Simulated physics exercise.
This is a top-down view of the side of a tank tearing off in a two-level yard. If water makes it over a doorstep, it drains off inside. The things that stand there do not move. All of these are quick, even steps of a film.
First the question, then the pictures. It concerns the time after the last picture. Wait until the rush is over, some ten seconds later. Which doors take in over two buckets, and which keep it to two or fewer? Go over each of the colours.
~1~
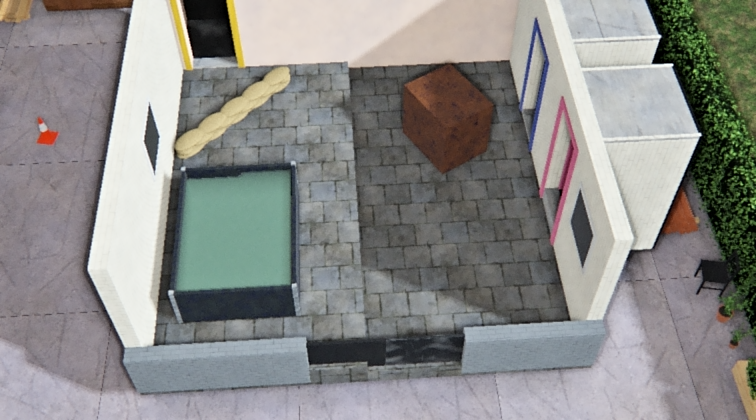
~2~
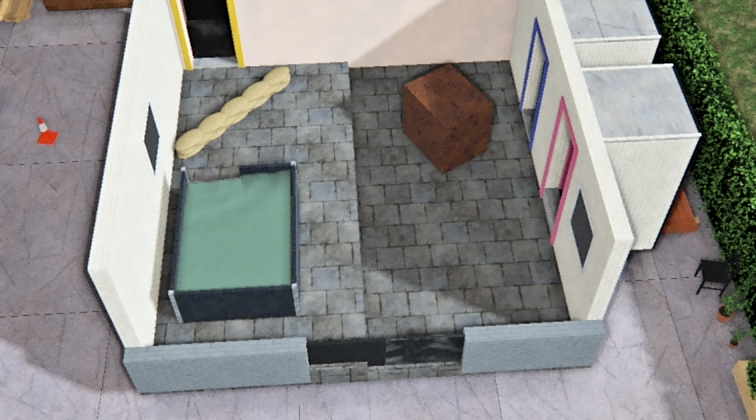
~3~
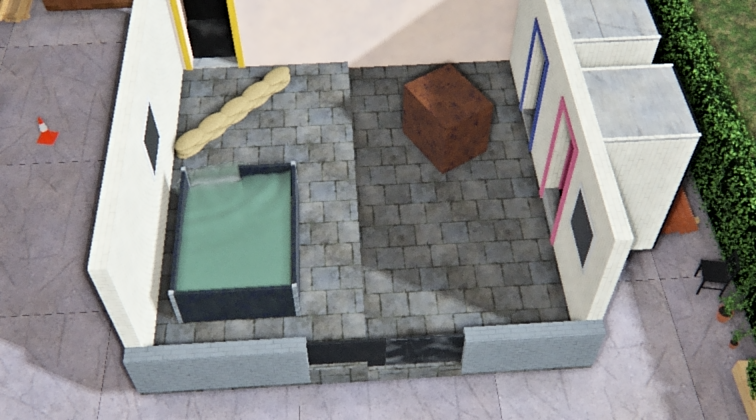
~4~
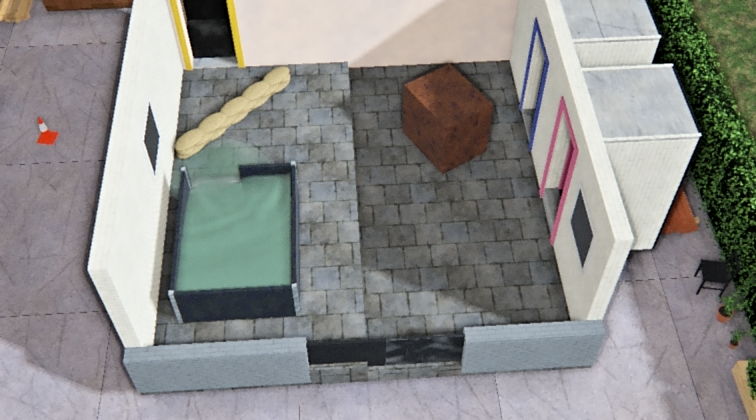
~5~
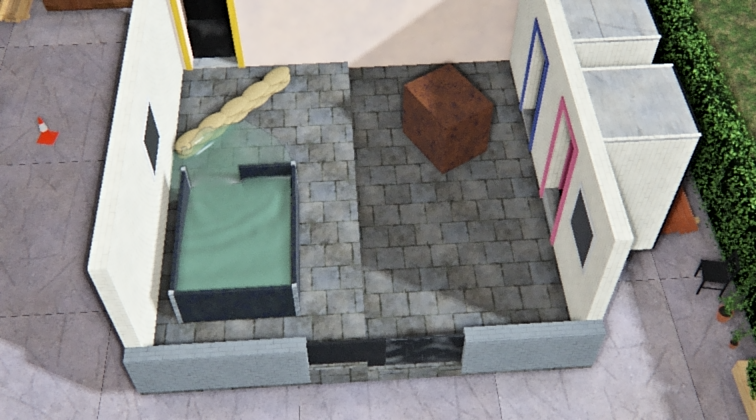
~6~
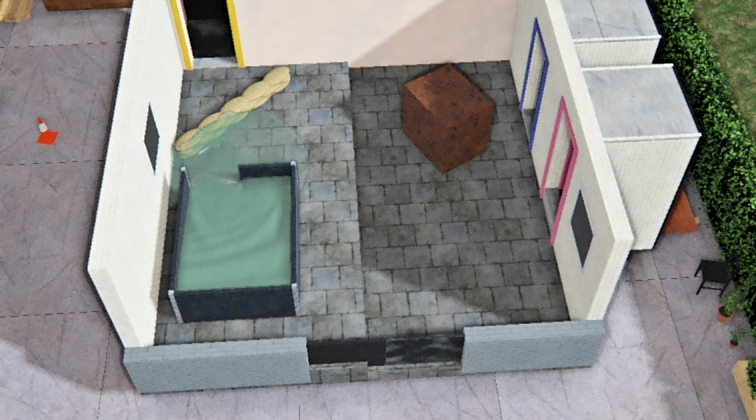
The pink door keeps it to two or fewer; the blue door takes in over two; the yellow door takes in over two.
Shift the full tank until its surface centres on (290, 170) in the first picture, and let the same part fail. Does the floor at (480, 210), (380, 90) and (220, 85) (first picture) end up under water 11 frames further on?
First spot stays unwetted, second spot gets drenched, third spot gets drenched.
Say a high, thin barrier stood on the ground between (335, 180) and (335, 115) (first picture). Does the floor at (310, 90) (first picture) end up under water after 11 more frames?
That spot is swamped.
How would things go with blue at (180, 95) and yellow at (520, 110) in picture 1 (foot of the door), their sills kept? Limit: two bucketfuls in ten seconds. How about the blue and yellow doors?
Note: Blue lets in too little; yellow lets too much through.
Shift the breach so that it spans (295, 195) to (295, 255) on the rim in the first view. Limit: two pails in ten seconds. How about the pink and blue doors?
The pink one falls short, the blue one goes past it.
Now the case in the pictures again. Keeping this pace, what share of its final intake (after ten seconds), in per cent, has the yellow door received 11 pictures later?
Close to 10 %.
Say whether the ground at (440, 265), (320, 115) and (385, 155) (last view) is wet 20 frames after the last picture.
Result, in order: Unflooded / waterlogged / waterlogged.
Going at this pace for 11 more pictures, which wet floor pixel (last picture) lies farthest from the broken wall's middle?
Somewhere near (459, 67).
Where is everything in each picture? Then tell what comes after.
In the first picture, still water in the open tank at (237, 228).
In the second picture, water pours out on the open tank's far side and has run to a hidden place.
In the third picture, the front is at (244, 166), out from the gap on the open tank's far side.
In the fourth picture, water pours out on the open tank's far side and has run to (232, 142).
In the fifth picture, the front is at (243, 122), out from the gap on the open tank's far side.
In the sixth picture, the front is at (260, 110), out from the gap on the open tank's far side.
A moment on, water covers 20 % of the floor; the pink door not reached, the blue door not reached, the yellow door not reached.
Next, water covers 30 % of the floor; the pink door not reached, the blue door not reached, the yellow door under two buckets in.
Then, water covers 45 % of the floor; the pink door not reached, the blue door wet at the sill, nothing in, the yellow door over two buckets in.
Later, water covers 80 % of the floor; the pink door wet at the sill, nothing in, the blue door over two buckets in, the yellow door over two buckets in.
In the end, water covers 85 % of the floor; the pink door wet at the sill, nothing in, the blue door far over two buckets in, the yellow door over two buckets in.
